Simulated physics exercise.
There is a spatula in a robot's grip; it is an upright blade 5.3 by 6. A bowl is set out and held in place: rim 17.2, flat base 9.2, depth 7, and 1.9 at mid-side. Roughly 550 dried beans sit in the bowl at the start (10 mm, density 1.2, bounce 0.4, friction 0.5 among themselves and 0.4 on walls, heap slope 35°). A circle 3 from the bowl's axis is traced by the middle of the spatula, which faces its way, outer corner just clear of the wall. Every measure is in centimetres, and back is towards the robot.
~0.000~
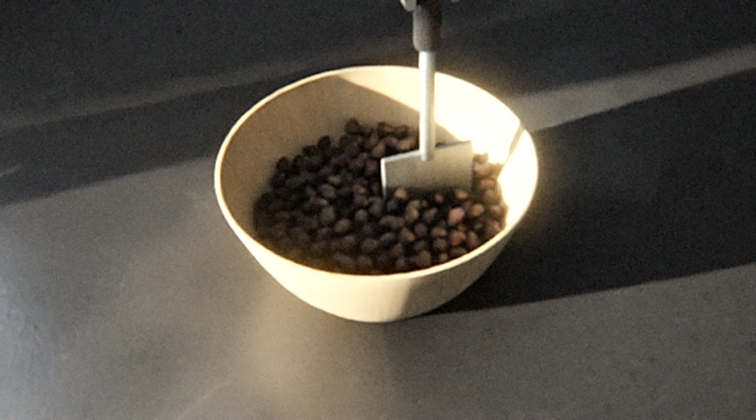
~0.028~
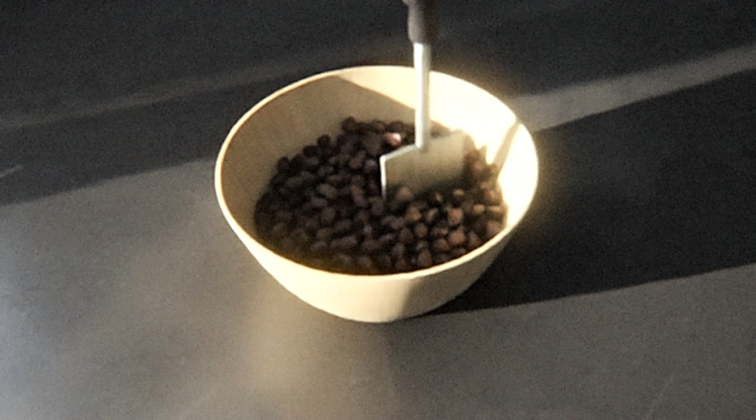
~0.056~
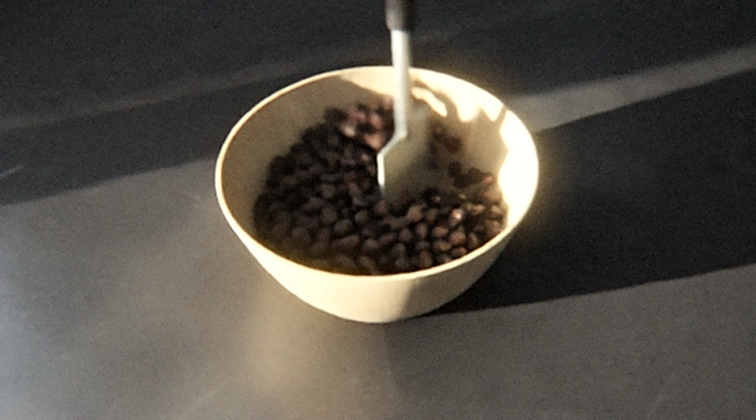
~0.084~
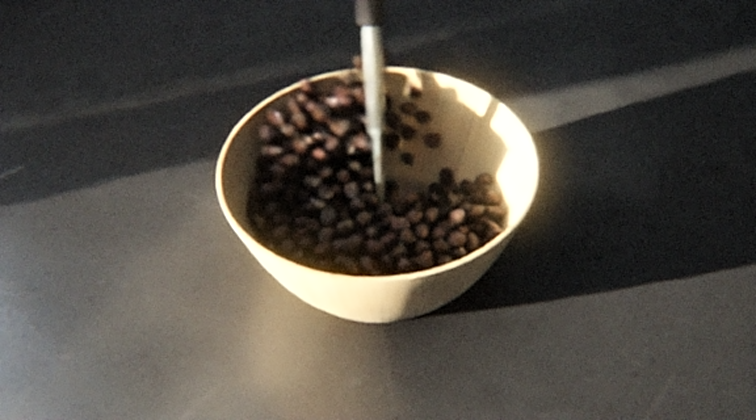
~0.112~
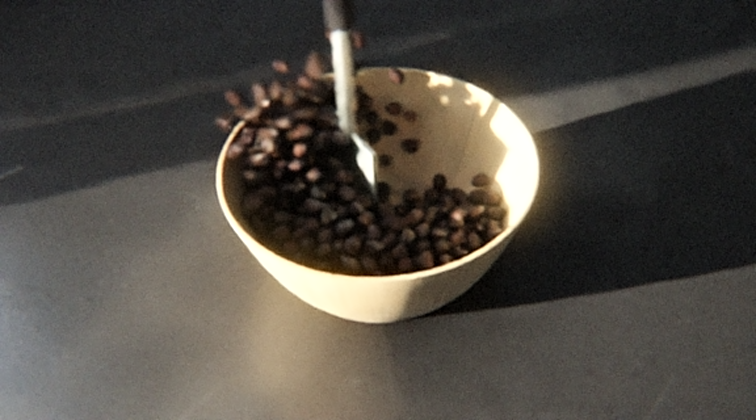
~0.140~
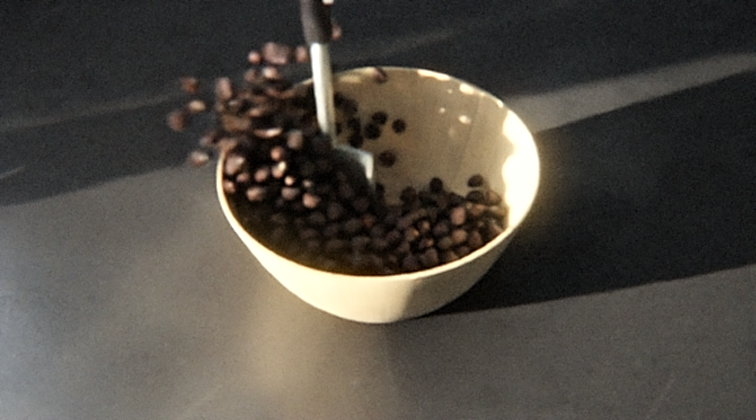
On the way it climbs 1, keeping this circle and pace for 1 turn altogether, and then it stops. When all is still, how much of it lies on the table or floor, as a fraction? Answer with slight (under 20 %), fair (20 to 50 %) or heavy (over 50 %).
Fair.
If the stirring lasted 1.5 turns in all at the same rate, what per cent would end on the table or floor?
Estimate: About 35 percent.
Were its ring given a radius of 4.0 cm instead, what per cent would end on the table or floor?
It would come to about 30 per cent.
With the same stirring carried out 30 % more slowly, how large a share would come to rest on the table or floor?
Then roughly 20 %.
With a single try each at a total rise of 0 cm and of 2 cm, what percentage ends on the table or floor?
Close to 35 and 30 percent, in that order.
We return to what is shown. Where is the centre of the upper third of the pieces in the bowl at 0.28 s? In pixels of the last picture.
I'd put it close to (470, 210).
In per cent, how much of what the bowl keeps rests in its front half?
Estimate: Some 35 %.
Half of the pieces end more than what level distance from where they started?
Something like 8 centimetres, give or take.
After 0.21 s, 218° round, highest piece 12 above the table; 488 in the bowl, 66 in flight or on the tool.
After 0.28 s, 297° round, highest piece 11 above the table; 435 in the bowl, 25 on the table or floor, 94 in flight or on the tool.
After 0.51 s, 0° round, highest piece 6 above the table; 375 in the bowl, 177 on the table or floor, 2 in flight or on the tool.
After 1.21 s, 0° round, highest piece 6 above the table; 375 in the bowl, 179 on the table or floor.
At rest, 375 in the bowl, 179 on the table or floor. That is 32 % on the table or floor.
